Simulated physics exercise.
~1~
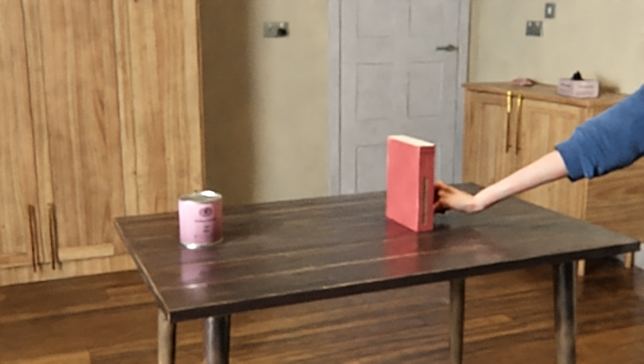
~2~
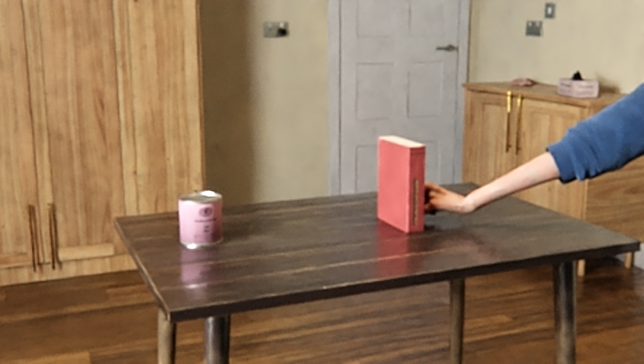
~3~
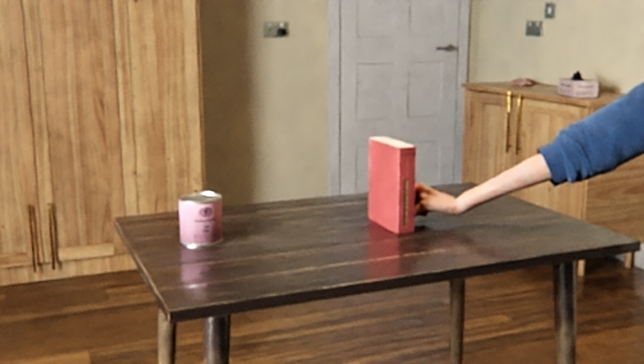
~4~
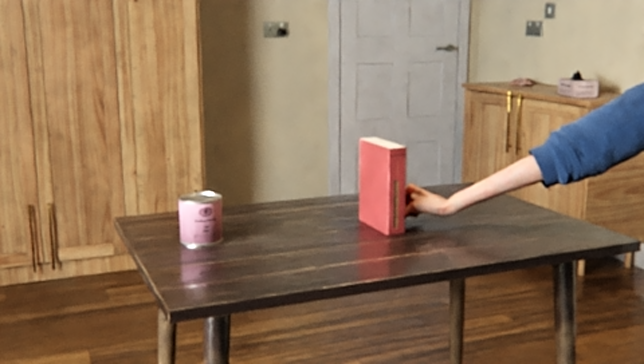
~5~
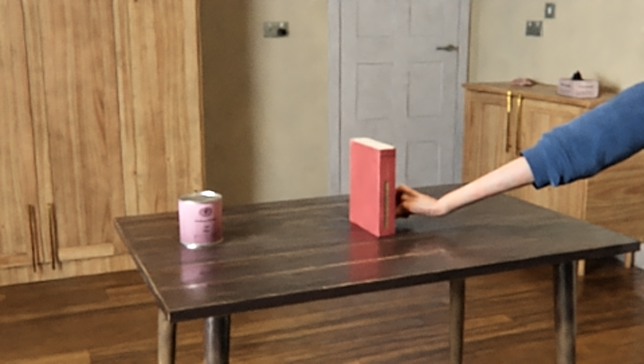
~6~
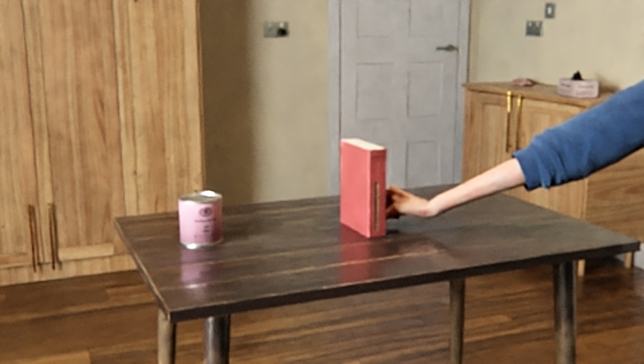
At the start, a red book stands upright on a dark wooden table, with a pink tin to its left and wooden cabinets and a pale door behind. A hand in a blue sleeve reaches in from the right and touches the book's right side near its lower part. The hand pushes gently, and the book slides a little to the left. It keeps sliding in small, steady steps as the arm follows, staying upright all the while. By the end, the book still stands on its base, somewhat closer to the tin, which has not moved.
